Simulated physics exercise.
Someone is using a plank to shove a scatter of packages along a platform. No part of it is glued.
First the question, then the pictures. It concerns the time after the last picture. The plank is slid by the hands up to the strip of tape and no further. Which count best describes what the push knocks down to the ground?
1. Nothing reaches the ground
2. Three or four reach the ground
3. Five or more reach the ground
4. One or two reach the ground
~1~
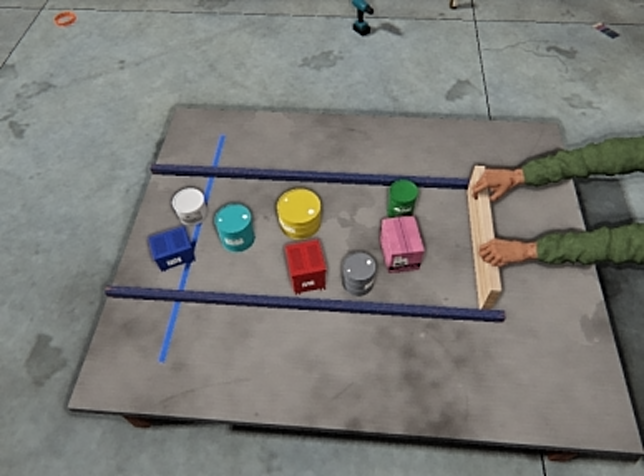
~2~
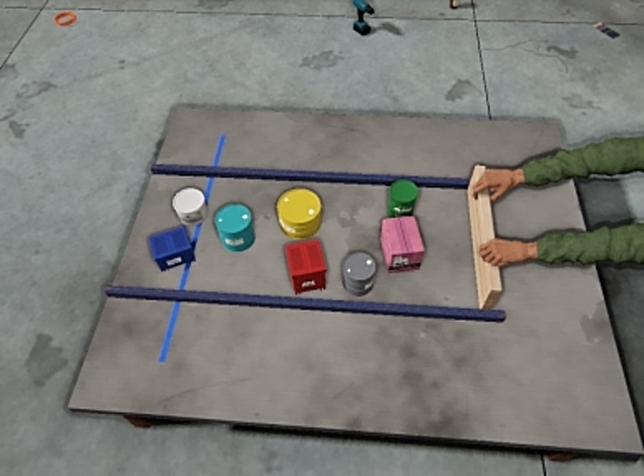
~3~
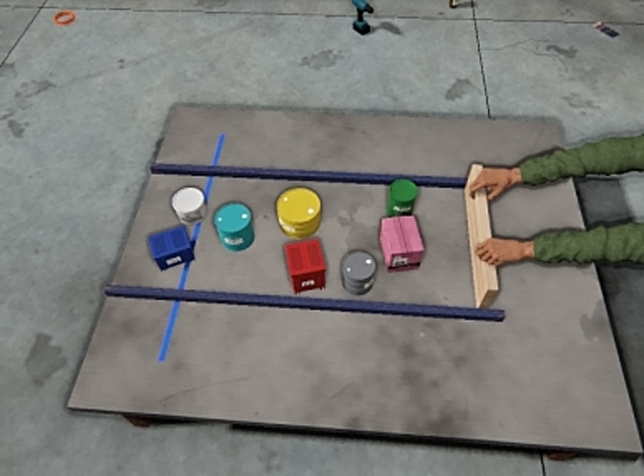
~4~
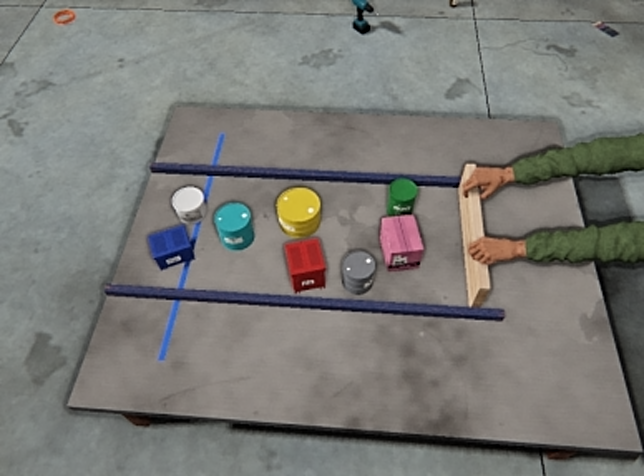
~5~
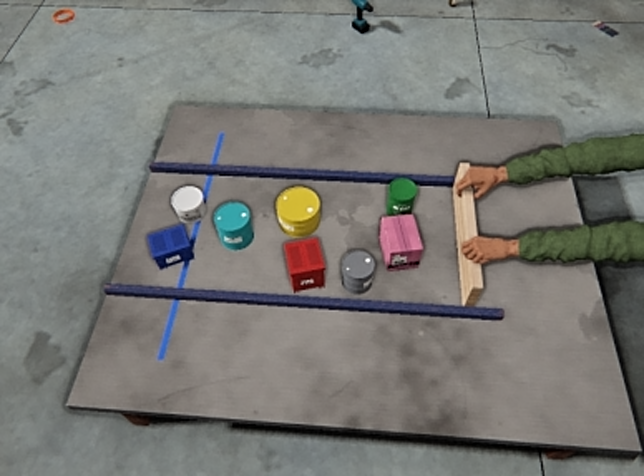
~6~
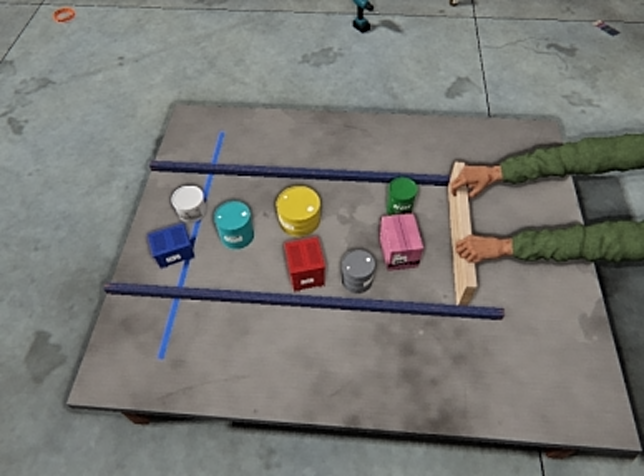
One or two reach the ground.
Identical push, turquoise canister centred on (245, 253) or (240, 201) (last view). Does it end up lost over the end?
Taking the two places in turn, it drops; drops.
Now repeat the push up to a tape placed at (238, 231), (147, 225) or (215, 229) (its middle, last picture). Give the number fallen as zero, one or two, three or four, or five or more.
Taking the places in the order asked: Not one, then at least five, then none.
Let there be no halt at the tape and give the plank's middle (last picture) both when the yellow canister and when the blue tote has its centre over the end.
The middle is at (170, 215) when it's the yellow canister, and at (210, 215) when it's the blue tote.
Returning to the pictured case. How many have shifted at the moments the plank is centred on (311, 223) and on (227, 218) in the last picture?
At first I count 5, and then 8.
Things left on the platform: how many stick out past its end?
I get 0.
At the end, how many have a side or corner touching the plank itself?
I count 3 of them.
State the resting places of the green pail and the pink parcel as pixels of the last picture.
They end up close to (189, 185) and (174, 230).
Early on, none off yet; blue tote at rest near (172, 246); white pail at rest near (190, 205); turquoise canister at rest near (235, 226).
A while later, none off yet; blue tote travelled a little near (154, 243); white pail travelled about its own width near (169, 205); turquoise canister travelled about its own width near (191, 231).
Finally, the number that fall off is one or two; lost, white pail and blue tote.
